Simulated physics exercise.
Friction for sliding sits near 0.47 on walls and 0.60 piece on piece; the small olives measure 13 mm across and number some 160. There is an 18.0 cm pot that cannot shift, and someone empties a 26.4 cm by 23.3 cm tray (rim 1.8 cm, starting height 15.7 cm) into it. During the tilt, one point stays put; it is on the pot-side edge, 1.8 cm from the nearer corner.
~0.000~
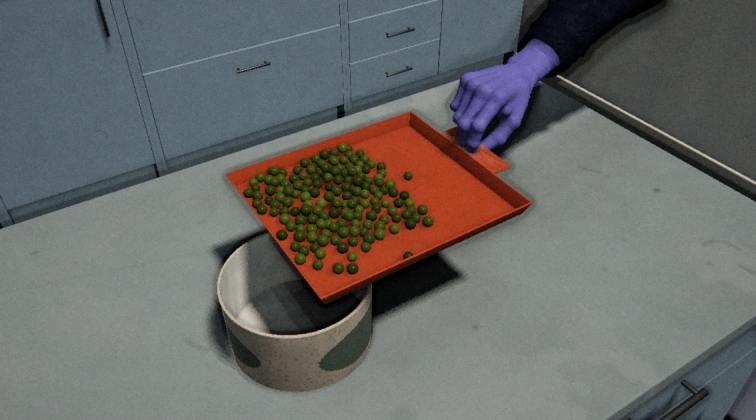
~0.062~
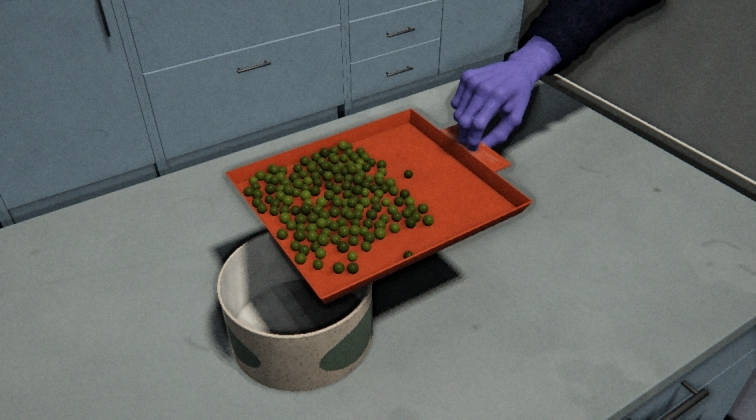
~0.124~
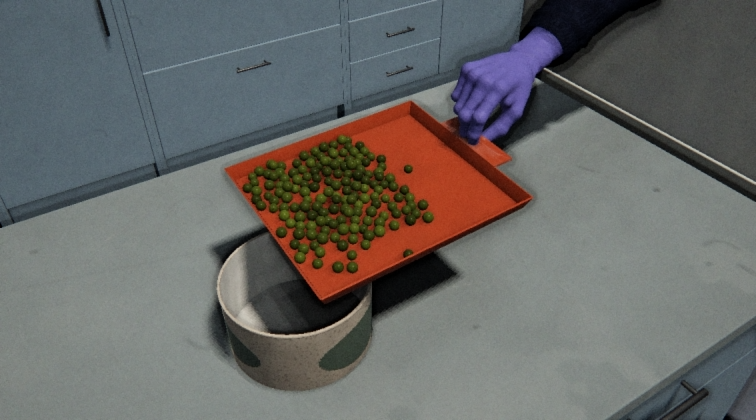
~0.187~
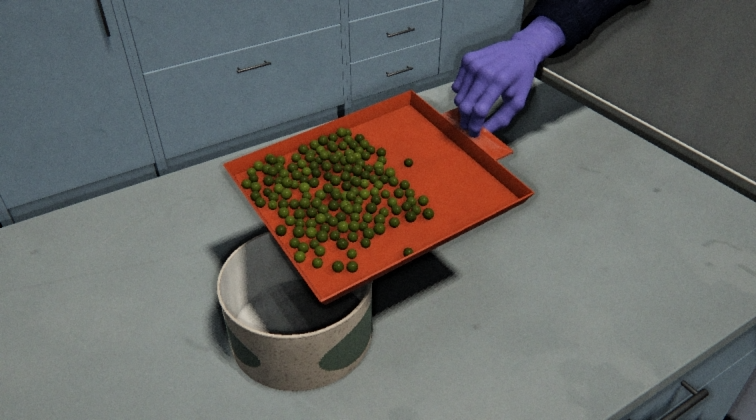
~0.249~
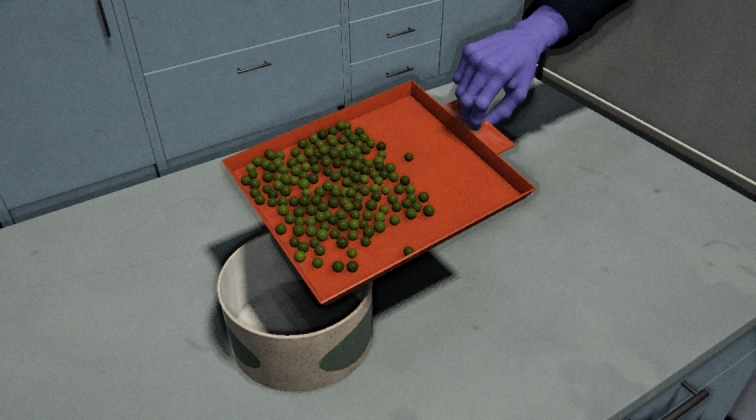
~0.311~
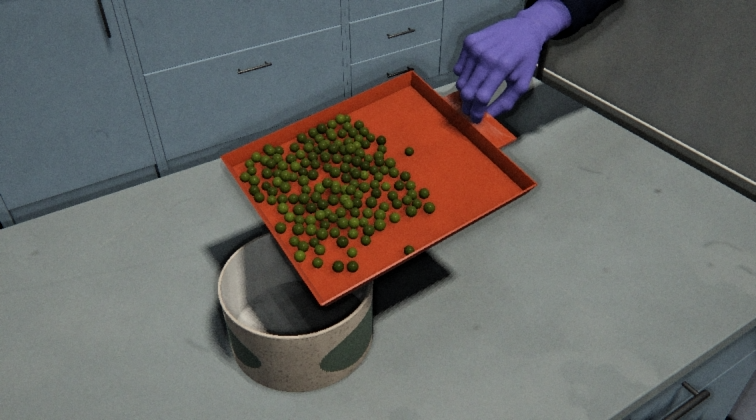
On a grey kitchen counter, a purple hand at the handle of an orange tray of small green olives slowly raised its far side, tilting it slightly toward the speckled pot below.
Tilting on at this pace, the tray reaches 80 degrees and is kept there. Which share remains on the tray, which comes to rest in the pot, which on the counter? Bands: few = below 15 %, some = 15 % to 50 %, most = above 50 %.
Left on the tray: Few, pot: Few, counter: Most.
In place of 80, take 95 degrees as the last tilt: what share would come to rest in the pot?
You'd end up with some 0 % in the pot.
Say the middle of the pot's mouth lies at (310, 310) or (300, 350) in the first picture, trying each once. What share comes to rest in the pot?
Spot one: Some 45 per cent; spot two: Some 100 per cent.
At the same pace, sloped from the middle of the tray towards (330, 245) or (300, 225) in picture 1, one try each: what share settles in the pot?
The share comes to roughly 5 in a hundred, then roughly 50 in a hundred.
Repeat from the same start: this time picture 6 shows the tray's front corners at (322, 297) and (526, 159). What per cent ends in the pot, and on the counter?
In the pot: 10 per cent; on the counter: 90 per cent.
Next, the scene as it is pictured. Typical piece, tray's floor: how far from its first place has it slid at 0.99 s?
I'd say close to 5 centimetres.
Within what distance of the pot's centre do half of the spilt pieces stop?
That comes to near 18 cm.
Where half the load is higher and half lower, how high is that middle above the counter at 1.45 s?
Median height: Approx. 26 cm.
Then, at 0.99 s, tilt 44 degrees; the tray holds 100 %, the pot 0 %.
After 1.45 s, tilt 65 degrees; the tray holds 95 %, the pot 0 %.
Then, at 1.98 s, tilt 80 degrees; the tray holds 20 %, the pot 0 %.
In the end, at 3.2 s, tray 0 %, pot 0 %, counter 100 %.
